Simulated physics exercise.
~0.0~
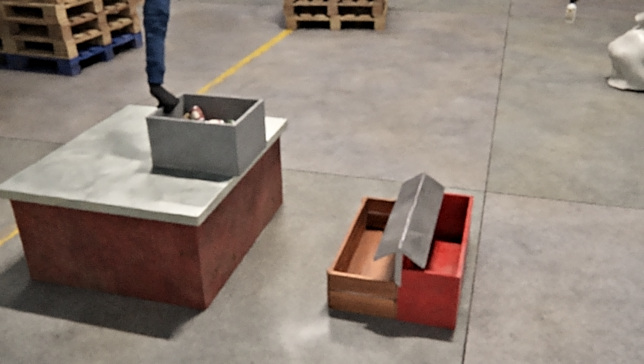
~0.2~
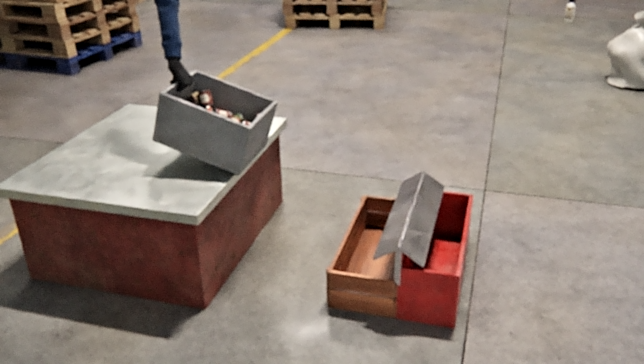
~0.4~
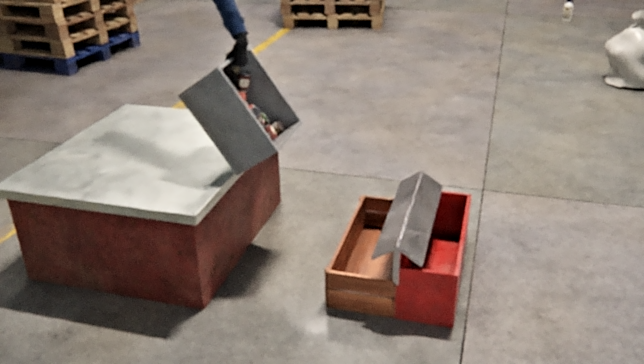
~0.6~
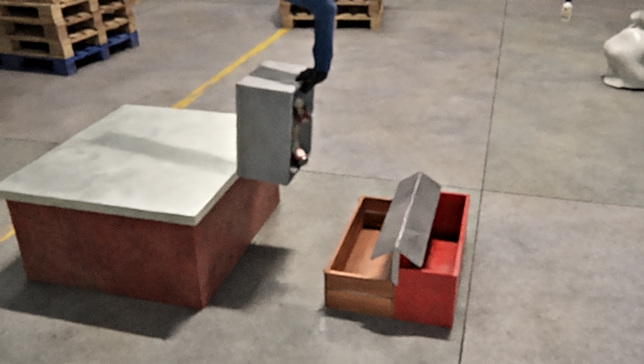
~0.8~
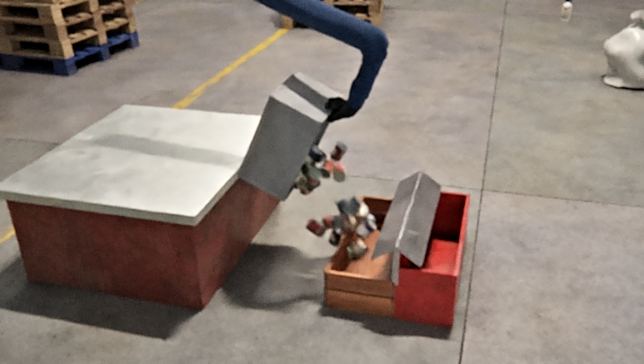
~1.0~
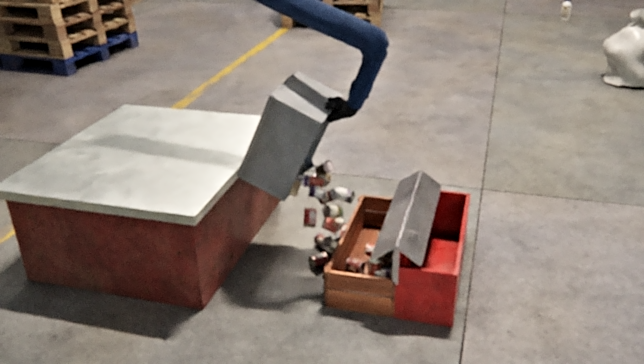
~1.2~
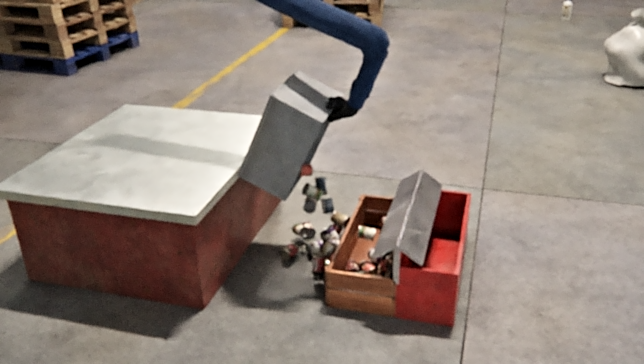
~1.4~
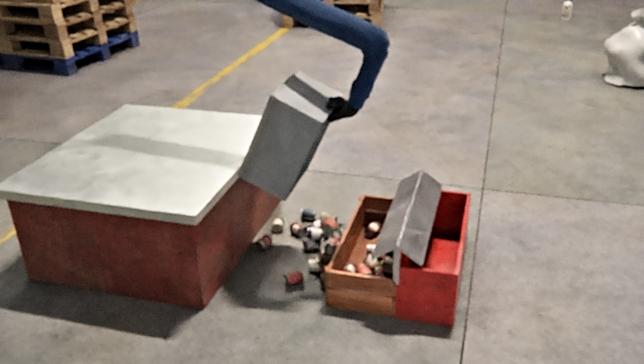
A grey crate full of small tins sits on the pale top of a dark red bench, with a gloved hand at its edge. The hand lifts and tips it to the right, toward a wooden tub and a red trough parted by a grey ridge. The crate swings past the bench edge and turns until its mouth points downward. Tins tumble out in a loose stream, some dropping into the wooden tub and others striking near its closer side. By the end, the crate hangs tilted, with tins in the tub and many scattered on the floor before it.
